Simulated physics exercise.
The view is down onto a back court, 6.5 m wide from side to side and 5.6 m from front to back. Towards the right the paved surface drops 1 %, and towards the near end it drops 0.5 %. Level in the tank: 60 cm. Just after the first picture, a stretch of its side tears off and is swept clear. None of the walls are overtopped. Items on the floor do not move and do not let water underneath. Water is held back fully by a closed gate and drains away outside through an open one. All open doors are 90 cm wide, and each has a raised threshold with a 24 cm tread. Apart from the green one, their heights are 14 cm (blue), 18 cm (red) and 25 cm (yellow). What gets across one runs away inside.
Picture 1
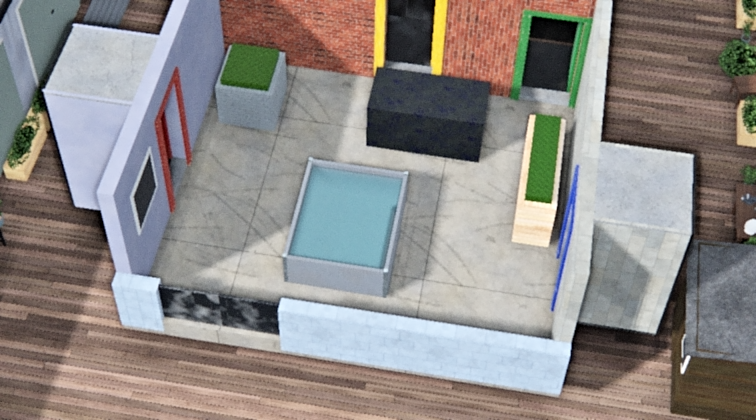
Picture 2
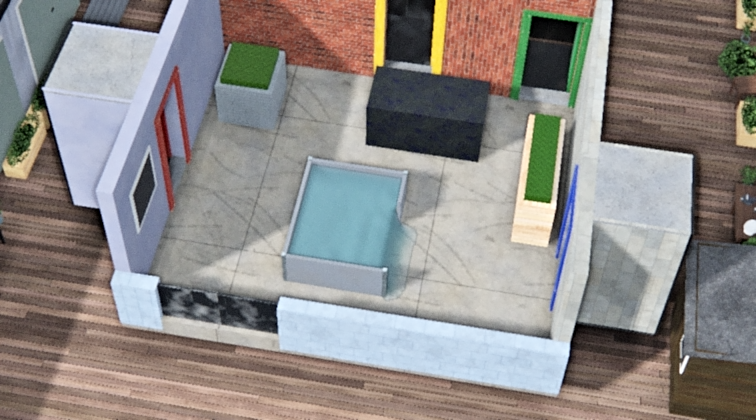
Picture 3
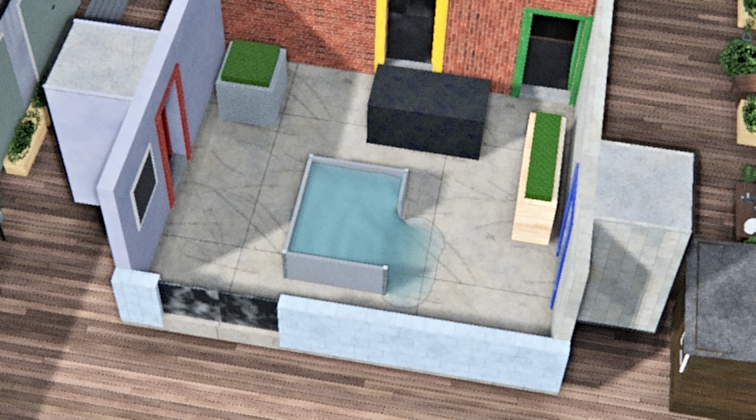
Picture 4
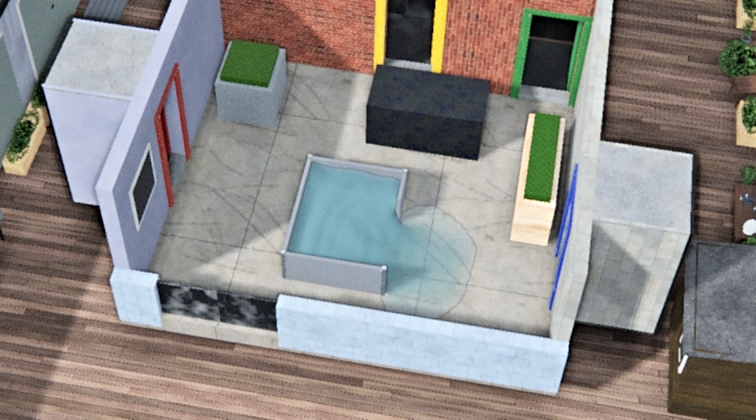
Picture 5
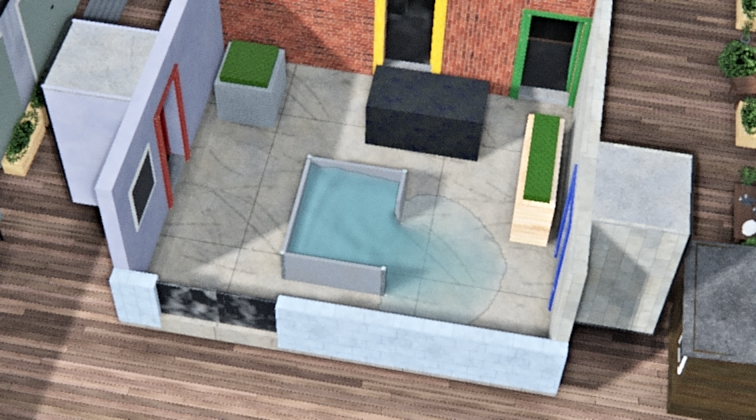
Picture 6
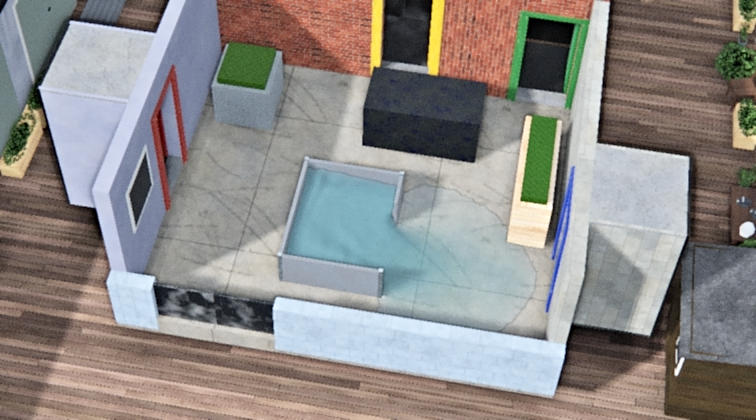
In a walled back court, water pours from the tank's right side and spreads across the paving.
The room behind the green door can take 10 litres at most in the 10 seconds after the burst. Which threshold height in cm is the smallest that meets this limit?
A height of roughly 11.5 cm.
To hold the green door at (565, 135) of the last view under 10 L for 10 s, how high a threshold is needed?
It needs about 10.0 cm.
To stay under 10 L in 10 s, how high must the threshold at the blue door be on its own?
About 28 cm at blue.
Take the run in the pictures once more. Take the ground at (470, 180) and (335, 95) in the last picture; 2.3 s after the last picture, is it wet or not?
Note: Point one reached; point two not yet reached.
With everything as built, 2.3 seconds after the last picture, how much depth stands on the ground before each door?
Centimetres: Blue = 24, red = 0, yellow = 0, green = 8.
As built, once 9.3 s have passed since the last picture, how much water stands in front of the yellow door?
The depth there is around 5.0 cm.
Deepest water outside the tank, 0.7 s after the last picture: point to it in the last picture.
At about pixel (541, 372).
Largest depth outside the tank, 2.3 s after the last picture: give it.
Around 31 centimetres.
Then, 0.7 s after the last picture water covers 25 % of the floor, deepest (41 cm) near (541, 372); it has not reached the green door.
Then, 2.3 s after the last picture water covers 35 % of the floor, deepest (31 cm) near (512, 244); 8 cm at the green door, 0 litres in over its 10 cm threshold.
Then, 9.3 s after the last picture water covers 95 % of the floor, deepest (12 cm) near (564, 169); 10 cm at the green door, 20 litres in over its 10 cm threshold.
At the green door as built, the water peaked near 14 cm, 2.7 s after the last picture.
Run again over the same 10 s with other heights there, 19 litres in over 10 cm, 1 litre over 14 cm. The limit of 10 litres is kept from about 11.5 cm up.
